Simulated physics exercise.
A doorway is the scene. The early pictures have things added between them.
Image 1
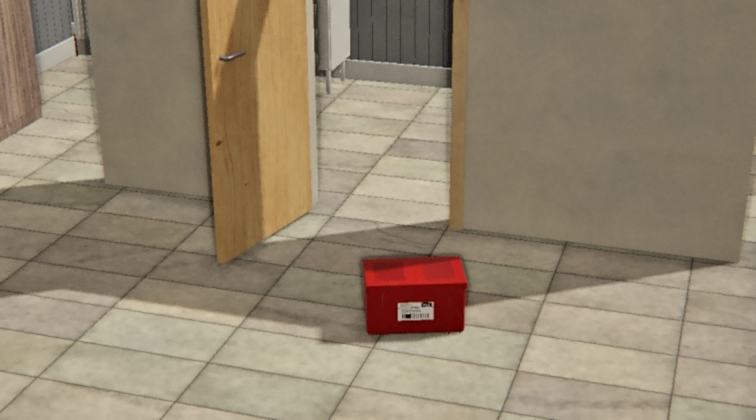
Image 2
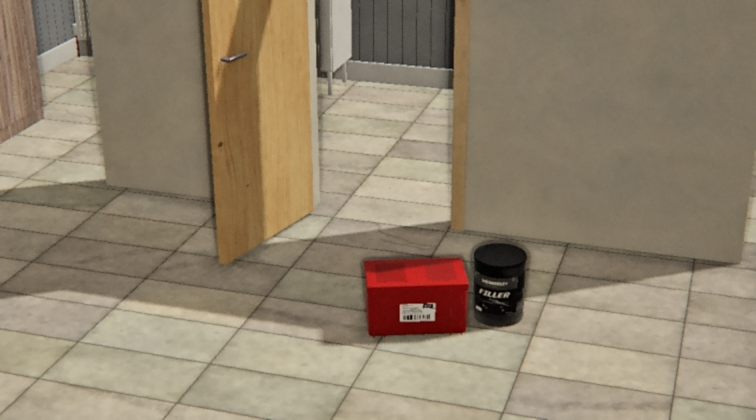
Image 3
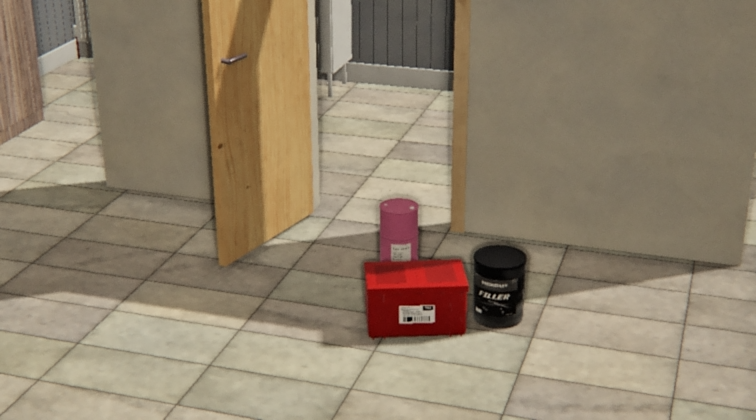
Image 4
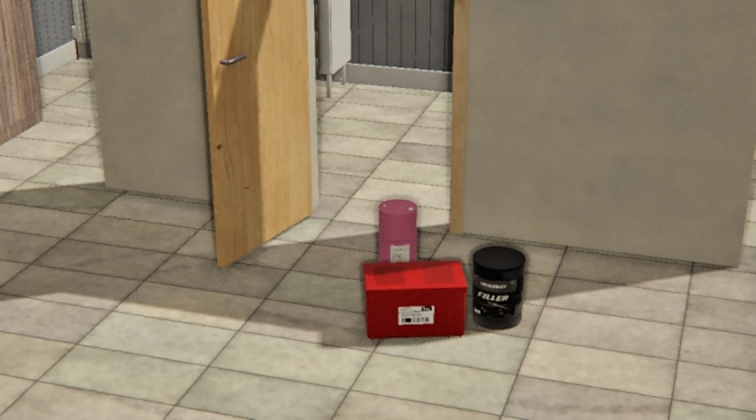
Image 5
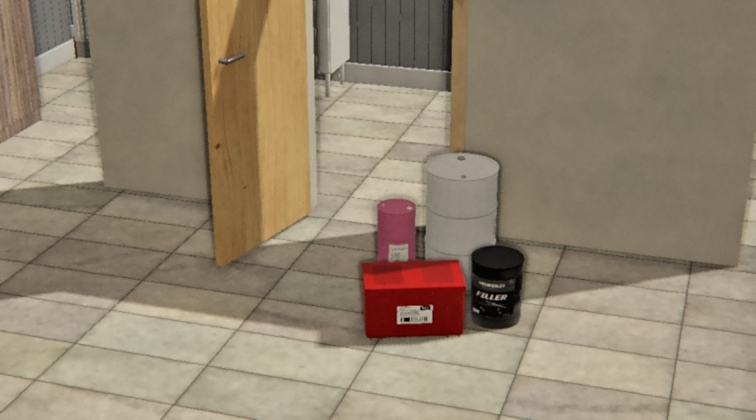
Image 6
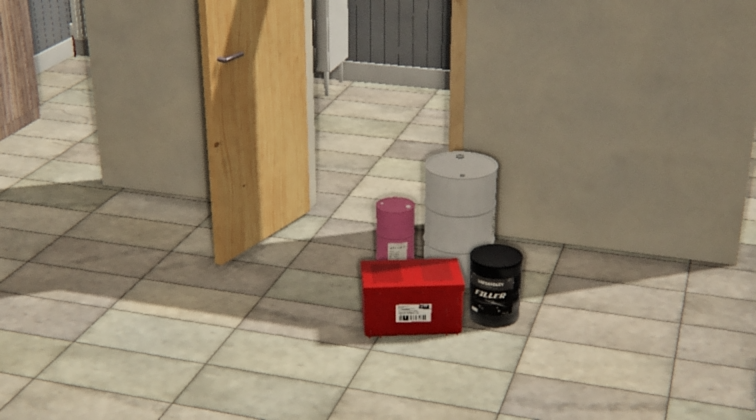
A wooden door stood wide open and still behind a red tote, while a black pail appeared to the tote's right, then a pink canister behind it, and lastly a large white drum.
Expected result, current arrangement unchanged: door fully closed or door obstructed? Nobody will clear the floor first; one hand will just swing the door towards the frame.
Result: Door fully closed.
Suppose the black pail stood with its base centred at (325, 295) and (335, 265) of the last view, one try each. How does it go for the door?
Try 1 - swings fully home; try 2 - gets caught.
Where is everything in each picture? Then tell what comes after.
Door wide open and still, in the first picture.
Door wide open and still; black pail (499, 285), in the second picture.
Door wide open and still; red tote (415, 299); pink canister (399, 245), in the third picture.
Door wide open and still; black pail (498, 288); red tote (414, 300), in the fourth picture.
Door wide open and still; pink canister (396, 246); black pail (496, 287), in the fifth picture.
Door wide open and still; white drum (460, 219); red tote (411, 298), in the sixth picture.
Then, 0.80 s after the last picture, open by 86°.
Then, 1.40 s after the last picture, open by 61°.
Then, 1.90 s after the last picture, open by 38°.
Then, 2.50 s after the last picture, open by 11°.
At rest, open by 0°; all 4 in place. Seen from the same camera at the end, white drum near (460, 219).
